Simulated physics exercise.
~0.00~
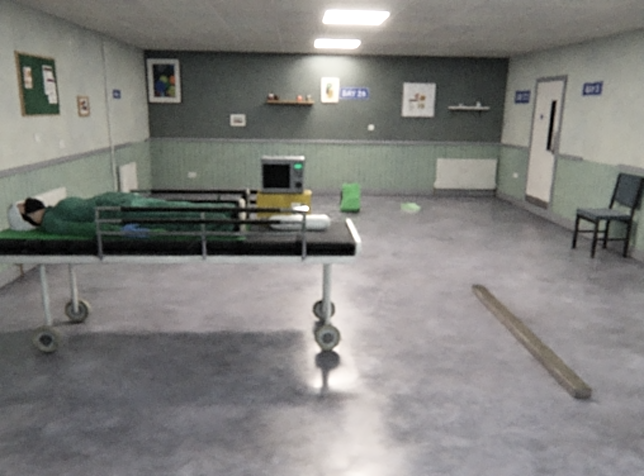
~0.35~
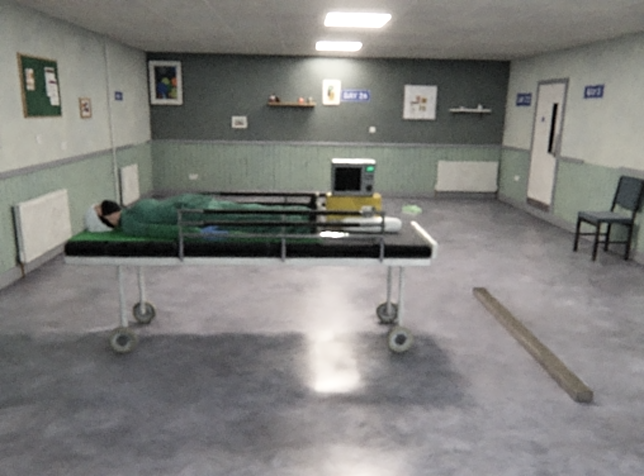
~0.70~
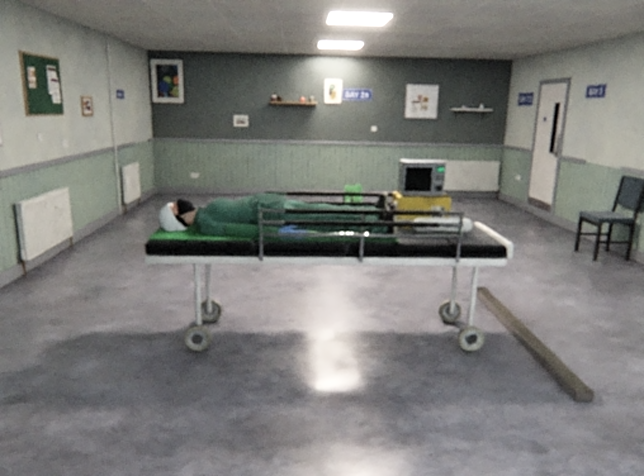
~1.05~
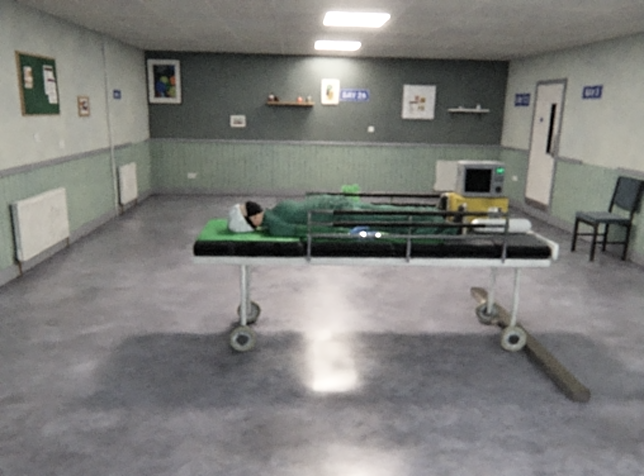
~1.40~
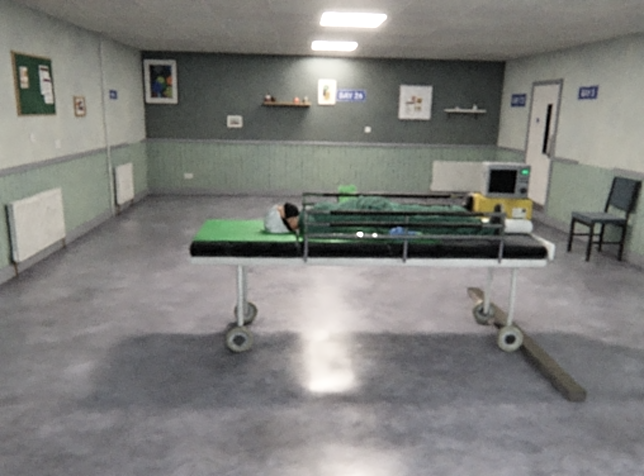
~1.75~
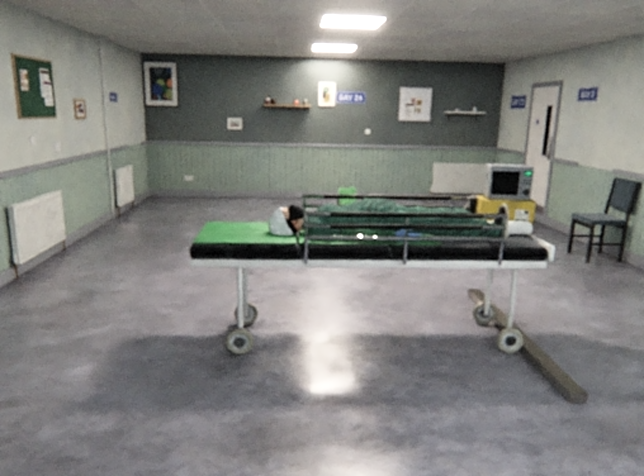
At first, a wheeled ward trolley stands at the left of a large, bare room, carrying a person in green lying down, a grey monitor, a yellow holdall and a white gas bottle. It rolls steadily to the right towards a long sill lying on the floor. On reaching the sill, the trolley stops short without tipping. The person and the load slide on a little further right along the top, leaving bare green surface behind the head. Everything then settles, with the monitor upright and the holdall and bottle still aboard at the right end.
